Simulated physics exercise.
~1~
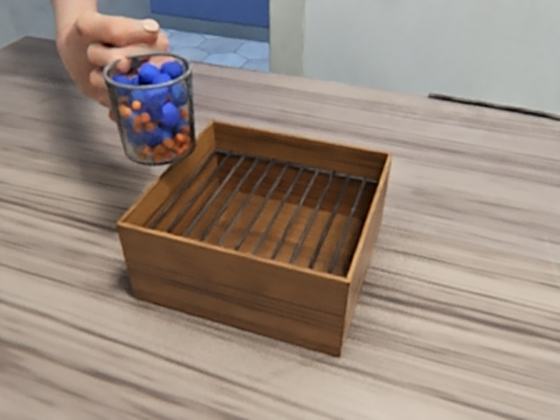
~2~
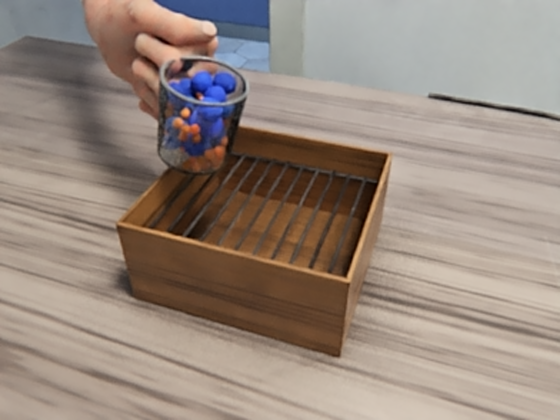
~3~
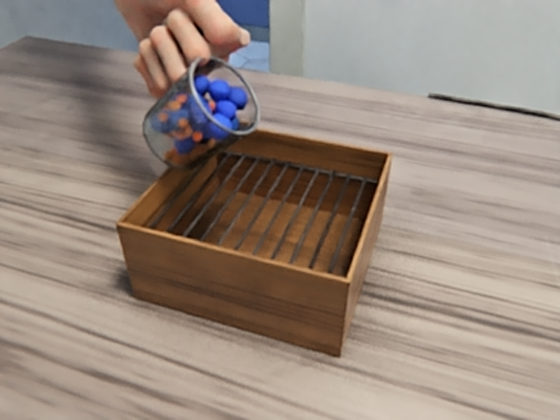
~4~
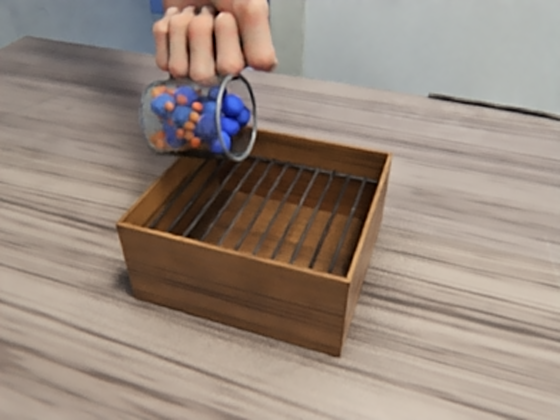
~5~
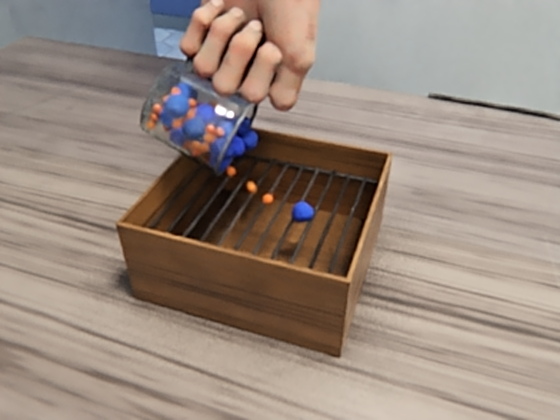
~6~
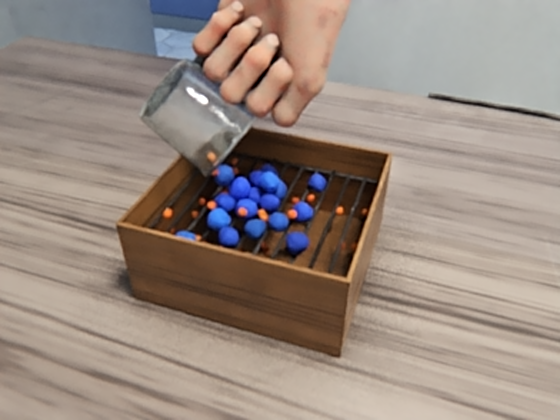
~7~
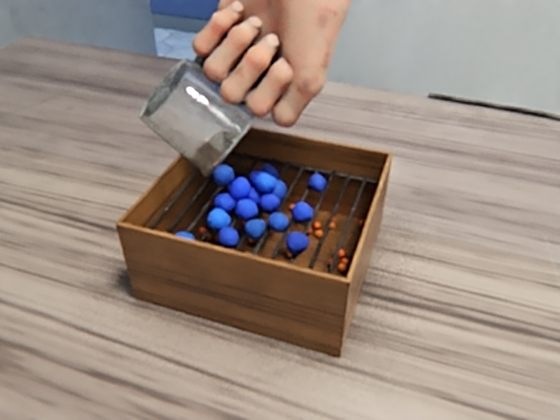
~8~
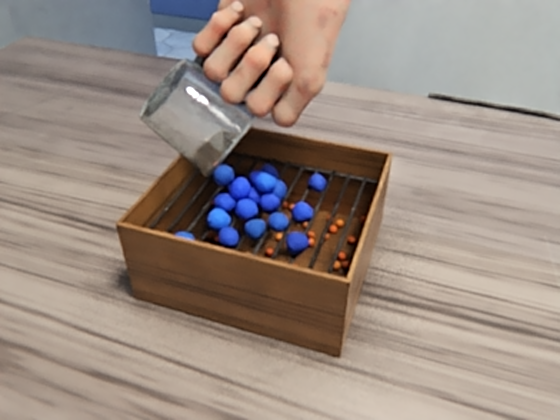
On a wood-grain tabletop, a hand tipped a clear cup of blue and orange balls over a wooden box fitted with a wire rack, and they tumbled out until the larger blue ones rested on the wires while nearly all the small orange ones dropped through.
